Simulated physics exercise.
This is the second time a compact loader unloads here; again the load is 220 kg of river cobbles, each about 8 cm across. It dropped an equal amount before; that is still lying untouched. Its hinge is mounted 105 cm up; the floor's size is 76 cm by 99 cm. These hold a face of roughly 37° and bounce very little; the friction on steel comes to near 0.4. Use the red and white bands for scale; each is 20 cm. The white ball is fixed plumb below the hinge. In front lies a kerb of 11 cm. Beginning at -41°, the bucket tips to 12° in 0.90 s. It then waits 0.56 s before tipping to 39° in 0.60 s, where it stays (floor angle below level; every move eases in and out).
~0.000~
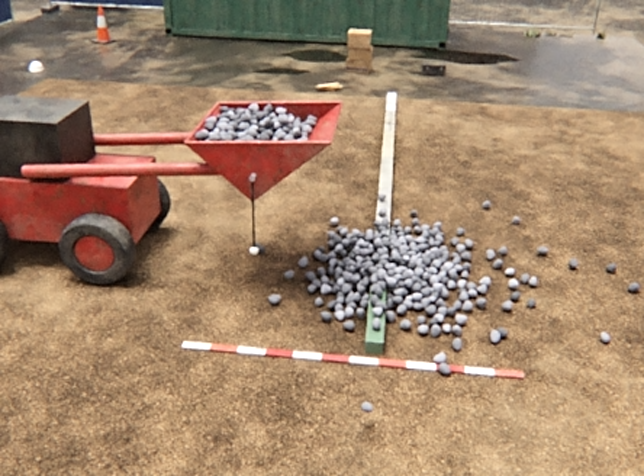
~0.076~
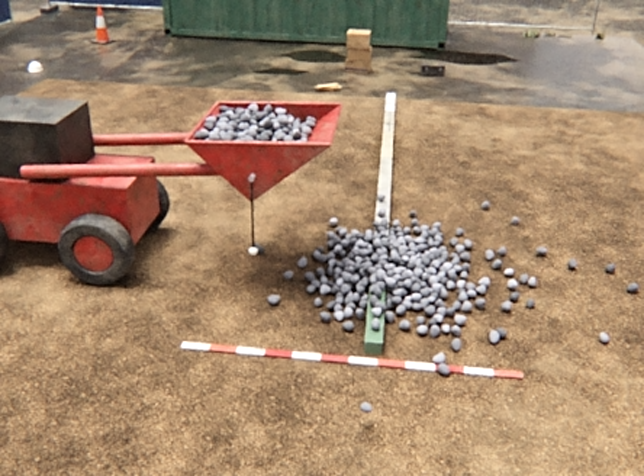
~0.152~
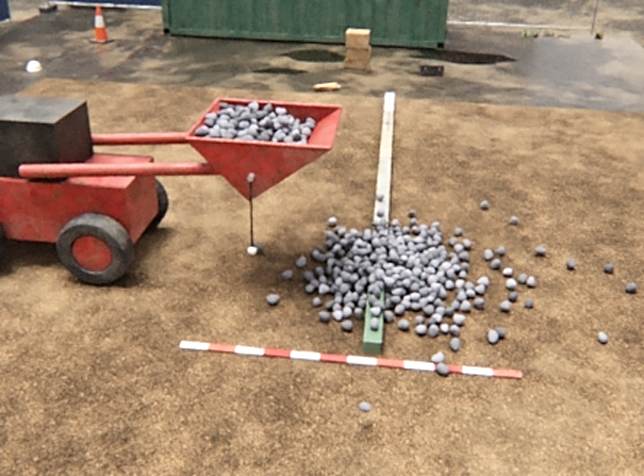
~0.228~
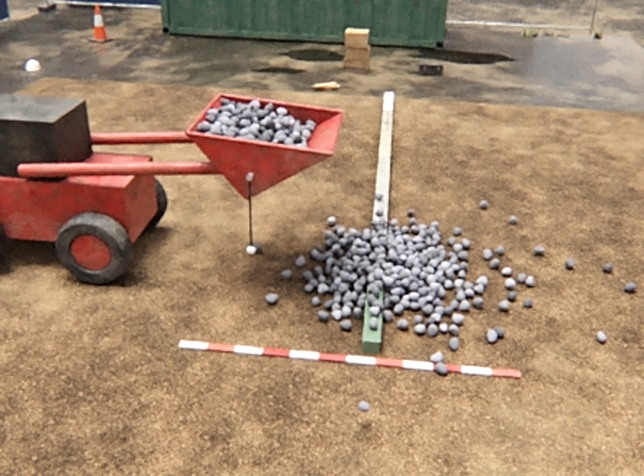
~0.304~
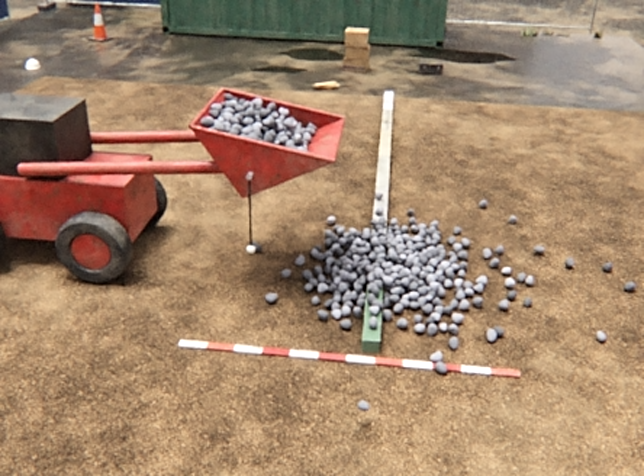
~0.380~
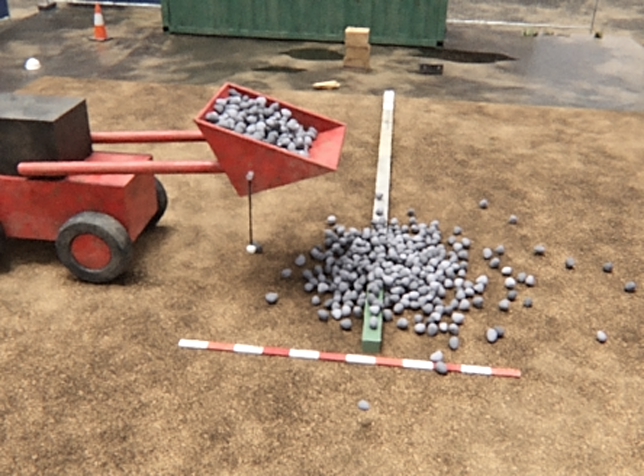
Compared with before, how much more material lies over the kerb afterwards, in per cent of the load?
Some 13 per cent of a load more.
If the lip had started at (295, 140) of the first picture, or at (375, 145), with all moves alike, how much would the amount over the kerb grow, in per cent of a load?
Around 0 percent, then around 65 percent.
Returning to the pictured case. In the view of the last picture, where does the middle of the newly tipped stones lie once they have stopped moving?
I'd point to about (345, 258).
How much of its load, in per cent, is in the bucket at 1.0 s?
I'd say about 100 per cent.
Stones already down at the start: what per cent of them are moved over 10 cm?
I'd put it at about 5 per cent.
After 0.7 s the floor is at 4°; in per cent of one load, 100 in the bucket, 41 on this side of the kerb, 59 over the kerb; the foremost stones are at (563, 270).
After 1.0 s the floor is at 12°; in per cent of one load, 100 in the bucket, 41 on this side of the kerb, 59 over the kerb; the foremost stones are at (563, 270).
After 2.5 s the floor is at 39°; in per cent of one load, 0 in the bucket, 131 on this side of the kerb, 69 over the kerb; the foremost stones are at (563, 270).
After 5.0 s the floor is at 39°; in per cent of one load, 0 in the bucket, 129 on this side of the kerb, 71 over the kerb; the foremost stones are at (563, 270). Net gain over the kerb, 13.
